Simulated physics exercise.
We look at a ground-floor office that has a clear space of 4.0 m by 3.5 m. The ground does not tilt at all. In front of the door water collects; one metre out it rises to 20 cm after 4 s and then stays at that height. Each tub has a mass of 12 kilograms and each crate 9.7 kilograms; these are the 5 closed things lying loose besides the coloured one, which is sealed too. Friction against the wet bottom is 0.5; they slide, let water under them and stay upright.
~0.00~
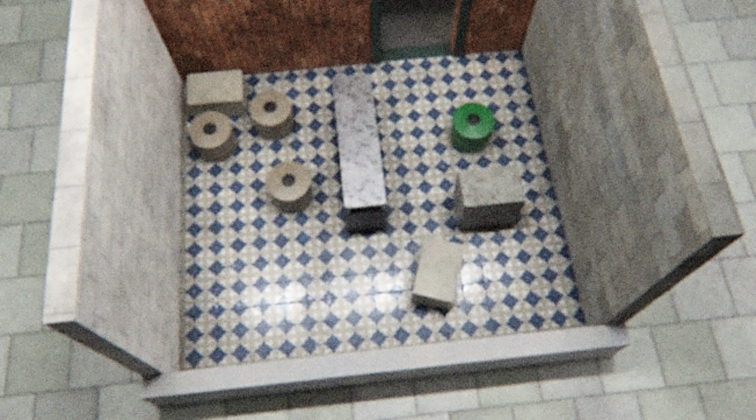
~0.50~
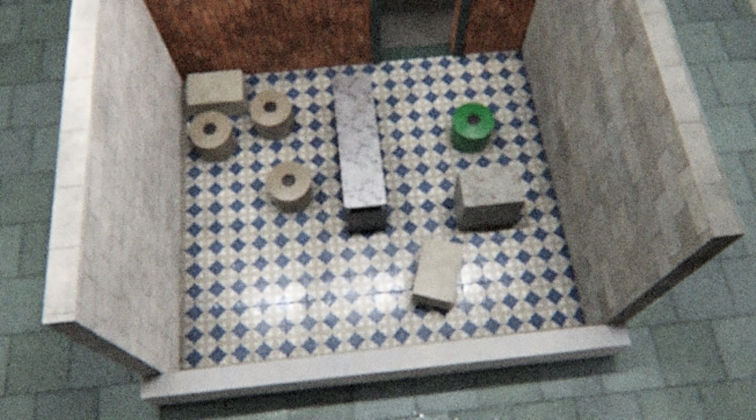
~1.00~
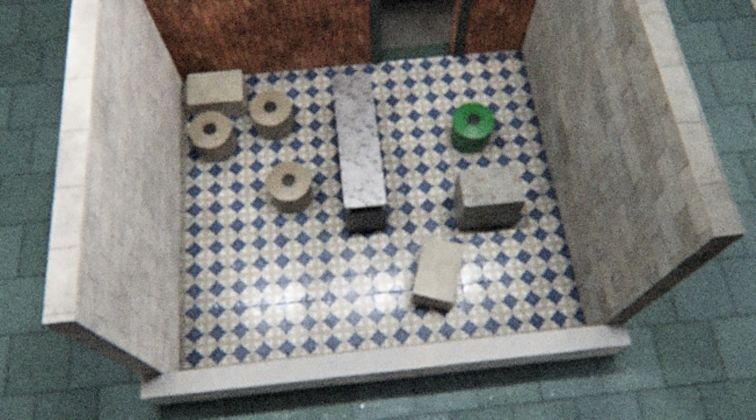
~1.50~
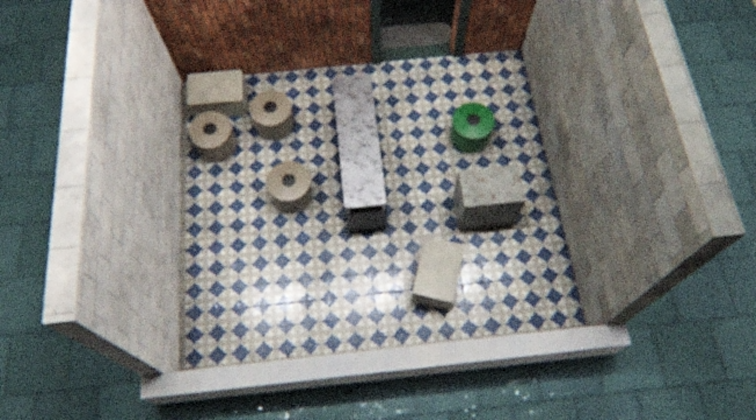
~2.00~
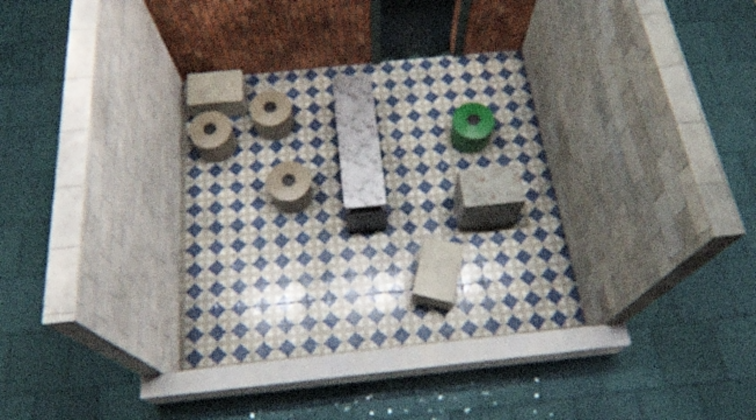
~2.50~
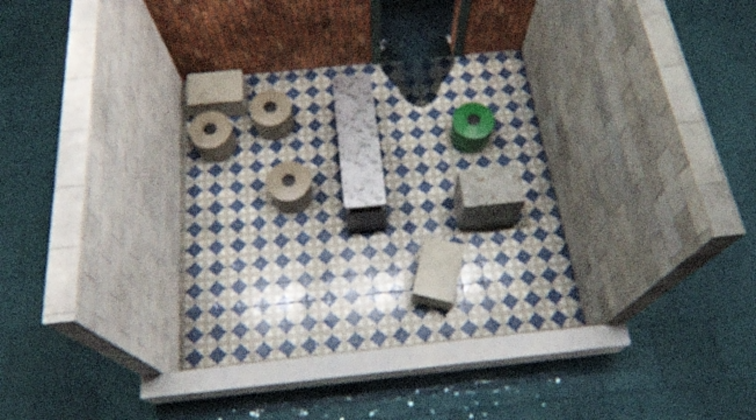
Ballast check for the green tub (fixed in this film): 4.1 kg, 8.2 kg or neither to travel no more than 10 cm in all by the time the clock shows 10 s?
It seems neither option will anchor it.
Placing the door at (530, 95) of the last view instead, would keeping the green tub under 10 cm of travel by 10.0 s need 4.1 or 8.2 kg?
In that case both options fail.
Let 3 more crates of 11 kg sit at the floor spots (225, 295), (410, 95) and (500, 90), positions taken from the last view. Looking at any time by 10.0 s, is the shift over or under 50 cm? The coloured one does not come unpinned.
Result, in turn - falls shy; exceeds it; falls shy.
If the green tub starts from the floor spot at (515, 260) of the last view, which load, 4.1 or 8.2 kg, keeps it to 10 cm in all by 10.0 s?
Neither is enough.
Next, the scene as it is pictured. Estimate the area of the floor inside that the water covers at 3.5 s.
Wet: Near 2.0 m2.
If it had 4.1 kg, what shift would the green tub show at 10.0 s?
Shift: Roughly 200 cm.
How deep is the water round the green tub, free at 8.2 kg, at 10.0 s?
Close to 9 cm deep.
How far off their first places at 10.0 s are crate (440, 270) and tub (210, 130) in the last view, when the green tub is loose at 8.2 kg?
The first is 40 cm from its start, the second 0 cm.
After 3.5 s the green tub would be 4 cm from its start with 4.1 kg and 0 cm from its start with 8.2 kg; 2 cm of water round it then.
After 4.5 s the green tub would be 54 cm from its start with 4.1 kg and 28 cm from its start with 8.2 kg; 4 cm of water round it then.
After 7.0 s the green tub would be 192 cm from its start with 4.1 kg and 153 cm from its start with 8.2 kg; 4 cm of water round it then.
After 10.0 s the green tub would be 216 cm from its start with 4.1 kg and 133 cm from its start with 8.2 kg; 9 cm of water round it then.
